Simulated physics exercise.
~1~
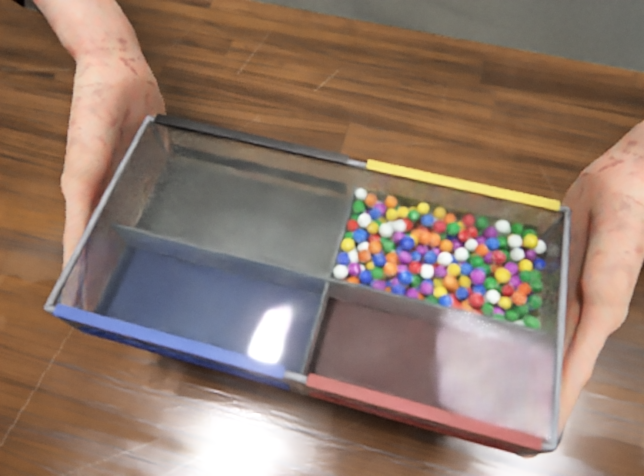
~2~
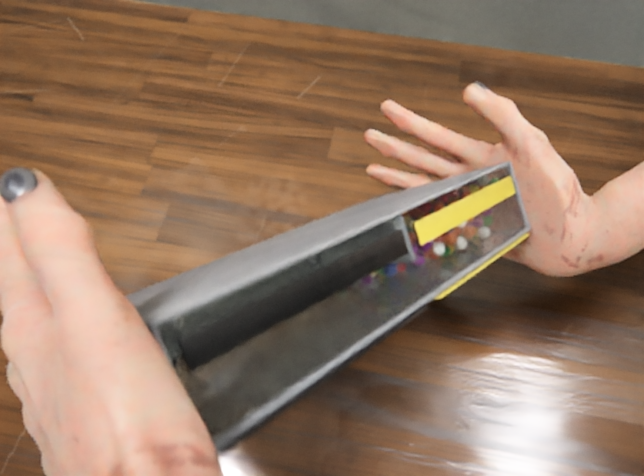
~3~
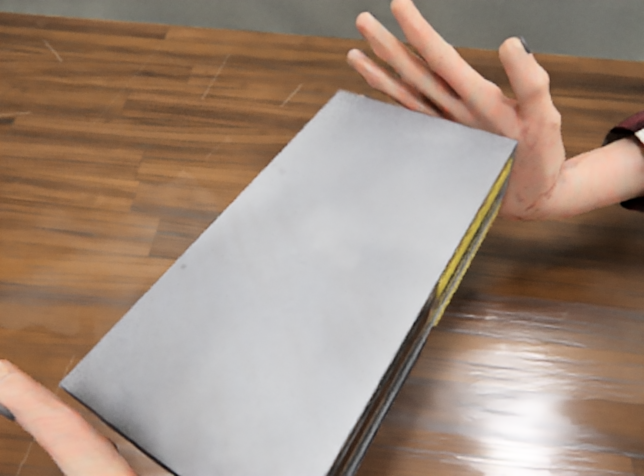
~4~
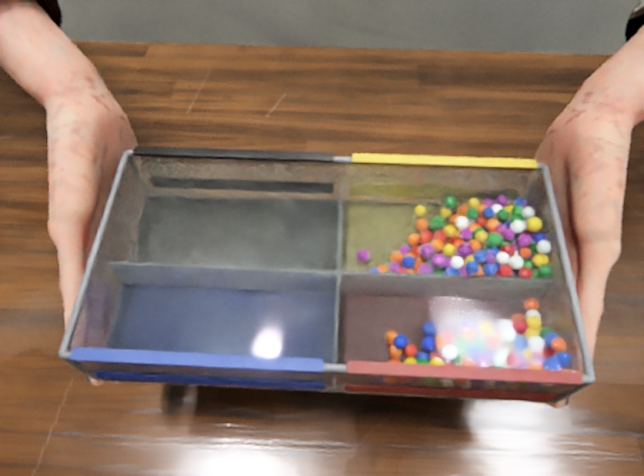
Colorful beads in a divided box spill from yellow into red as hands flip it over and back.
